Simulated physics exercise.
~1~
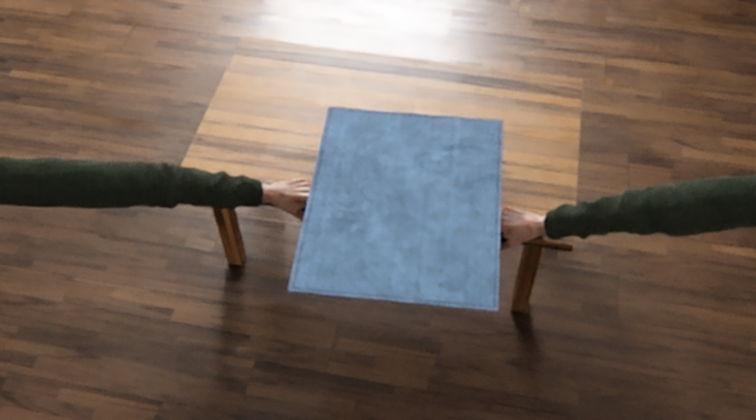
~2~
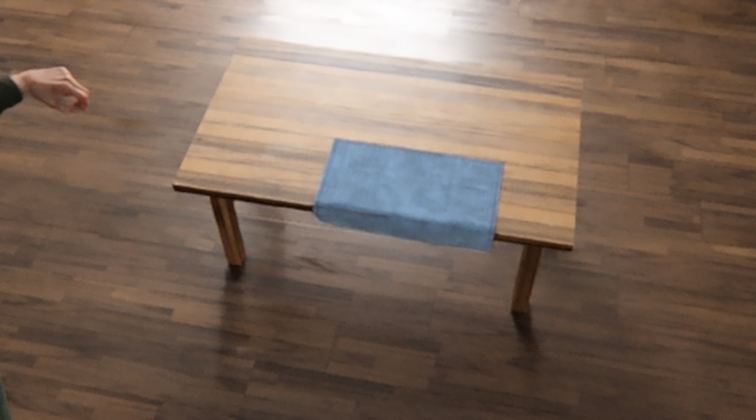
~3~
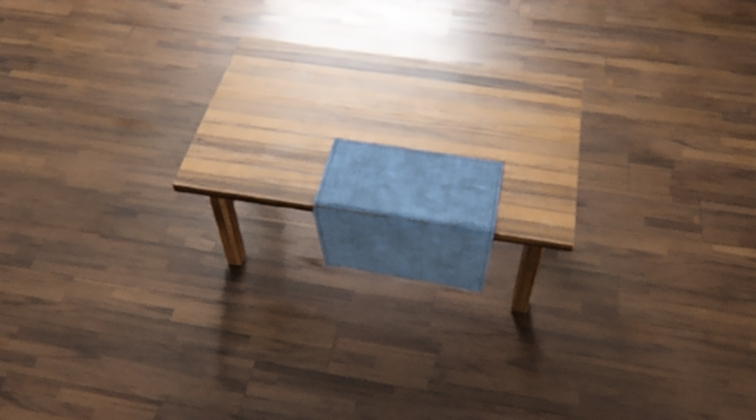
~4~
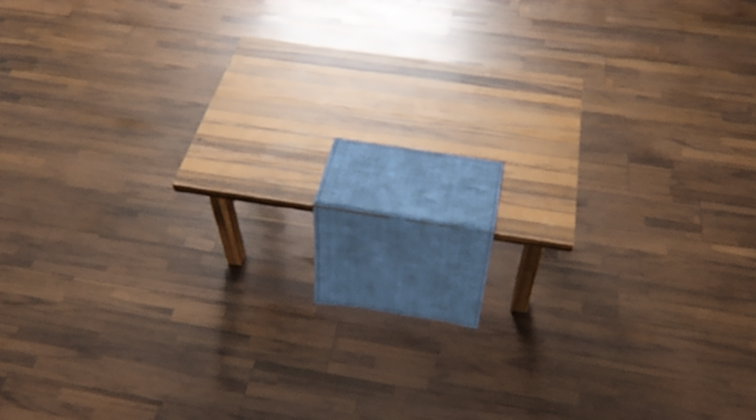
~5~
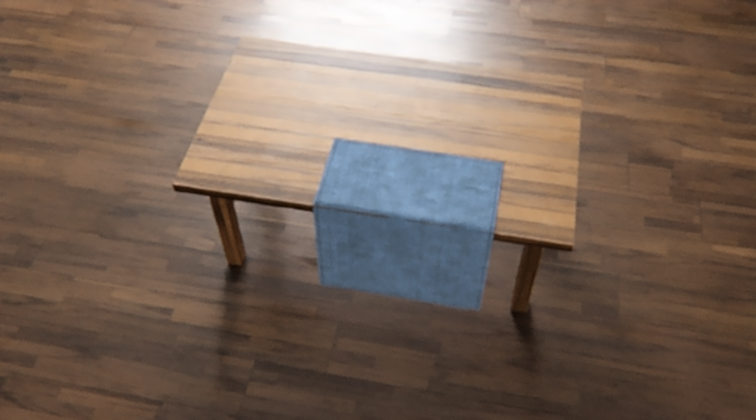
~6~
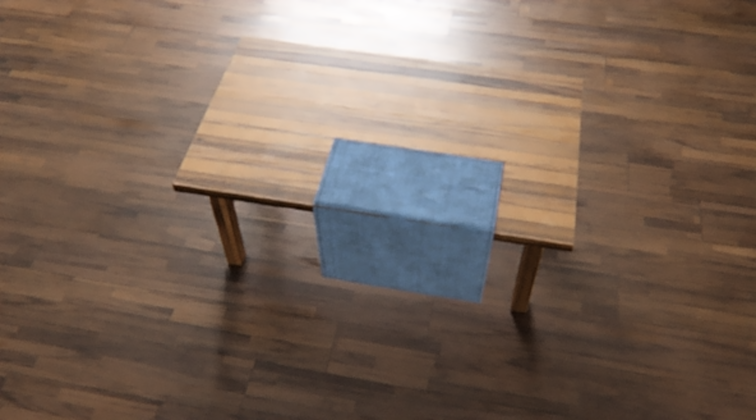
A blue pillow case held level by two hands is released over the near edge of a wooden table, and the hands withdraw. Its overhanging part folds down, swings slightly, and settles, leaving the cloth draped partly on the tabletop and partly hanging over the edge.
